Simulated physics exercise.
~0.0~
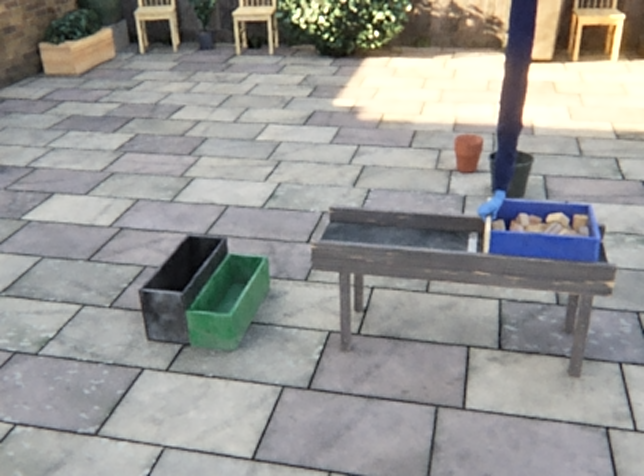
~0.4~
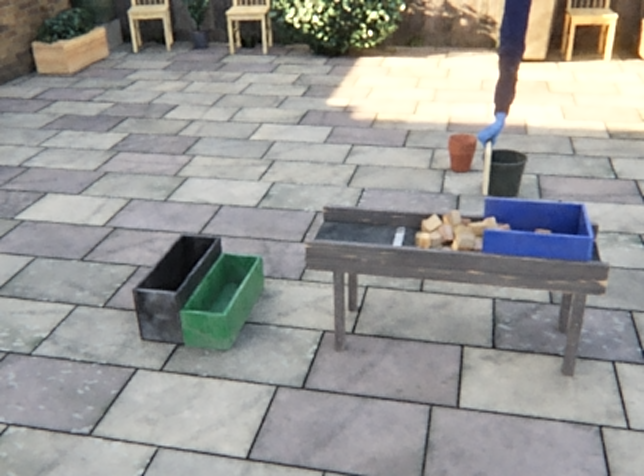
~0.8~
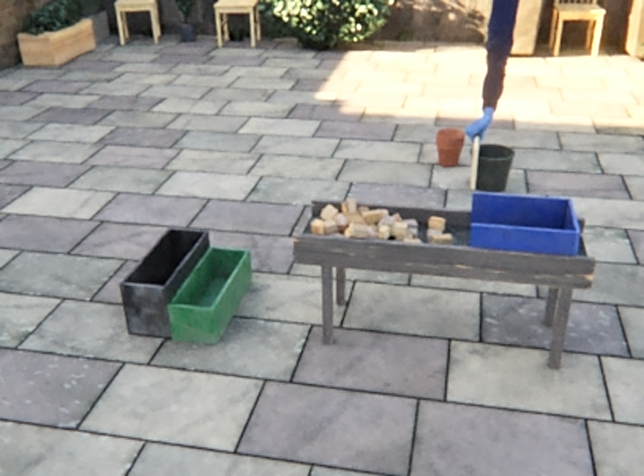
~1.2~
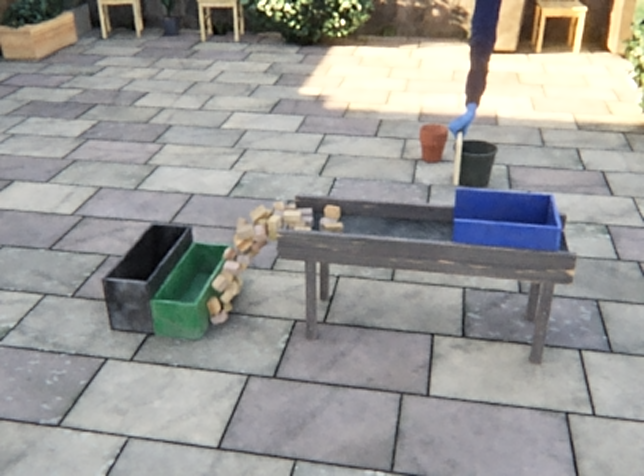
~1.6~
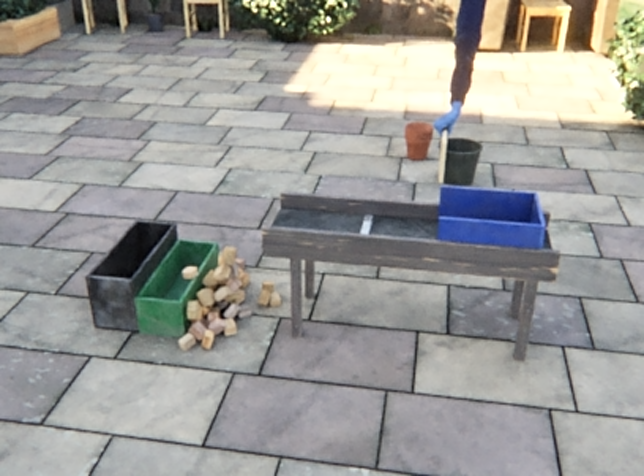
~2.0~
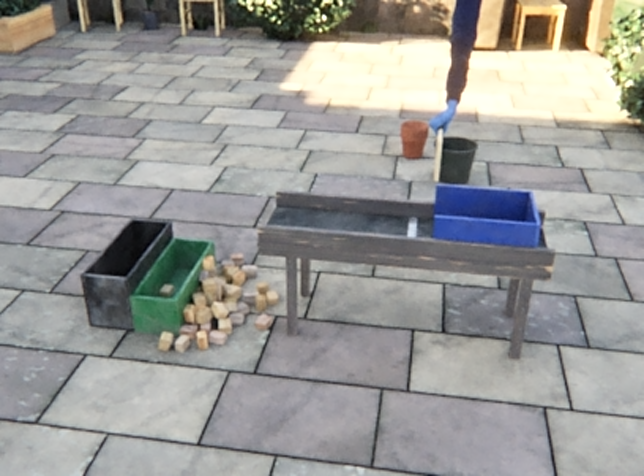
To begin with, a blue pen full of small wooden blocks sits at the right end of a low grey belt on a sunlit patio, with a gloved hand above it and a green box and a black box to the left. The hand holds the raised gate as blocks slide out of the pen. They travel left along the belt in a loose heap, then tumble off its end in a stream. Most drop short of the green box, piling against its near side and spreading over the paving. Finally the belt is empty, and the black box stays empty.
